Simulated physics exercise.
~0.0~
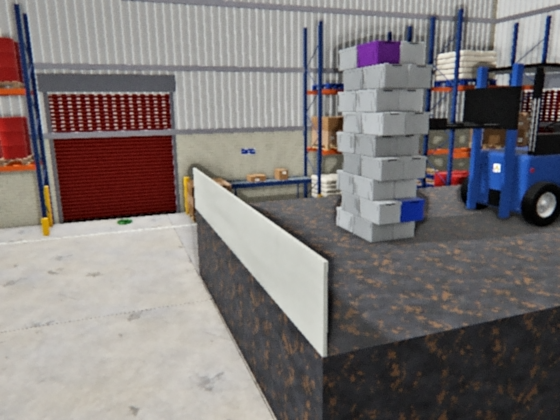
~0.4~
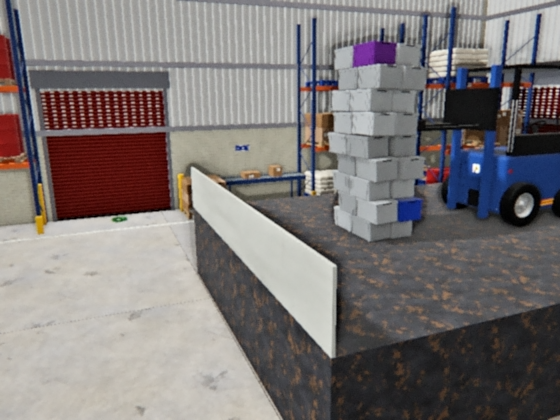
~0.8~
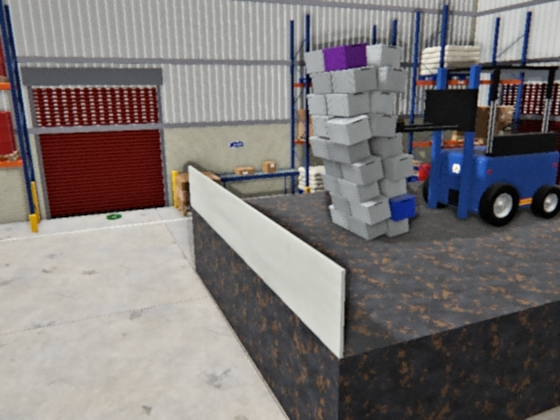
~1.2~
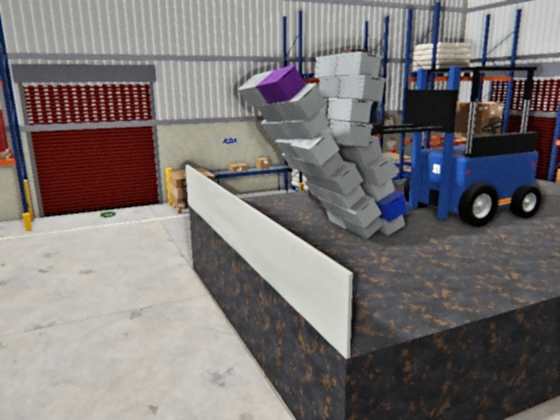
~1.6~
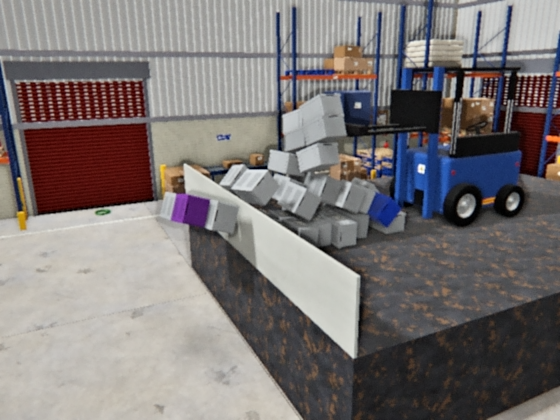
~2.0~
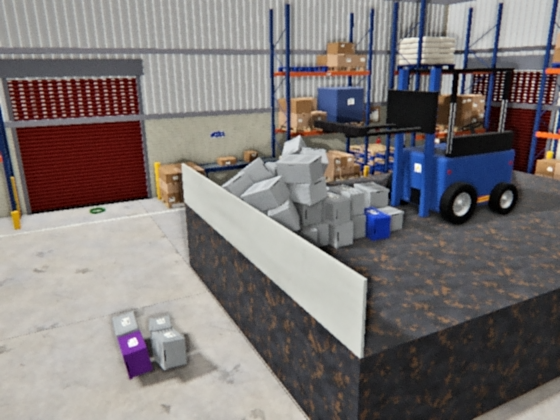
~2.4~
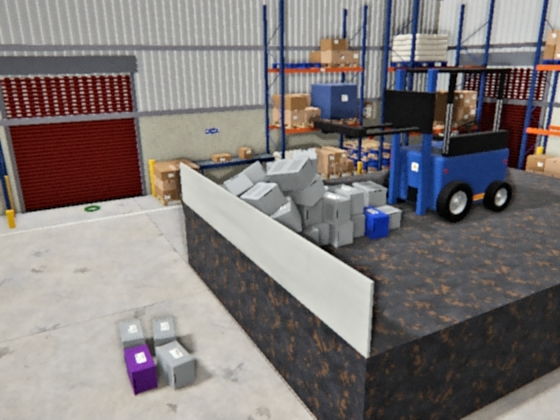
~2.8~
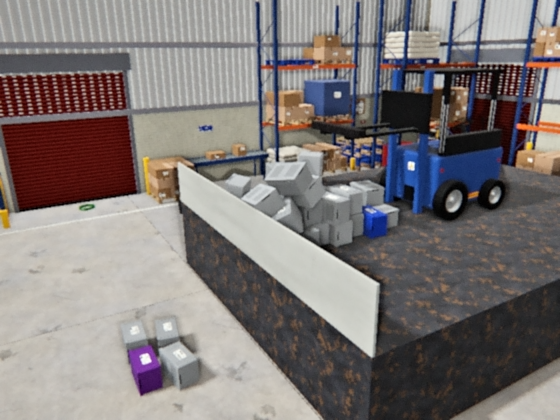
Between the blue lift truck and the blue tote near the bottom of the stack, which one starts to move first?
The lift truck moves first, driving left towards the stack while the blue tote is still in its place. The blue tote only shifts and tips later, as the stack leans over.
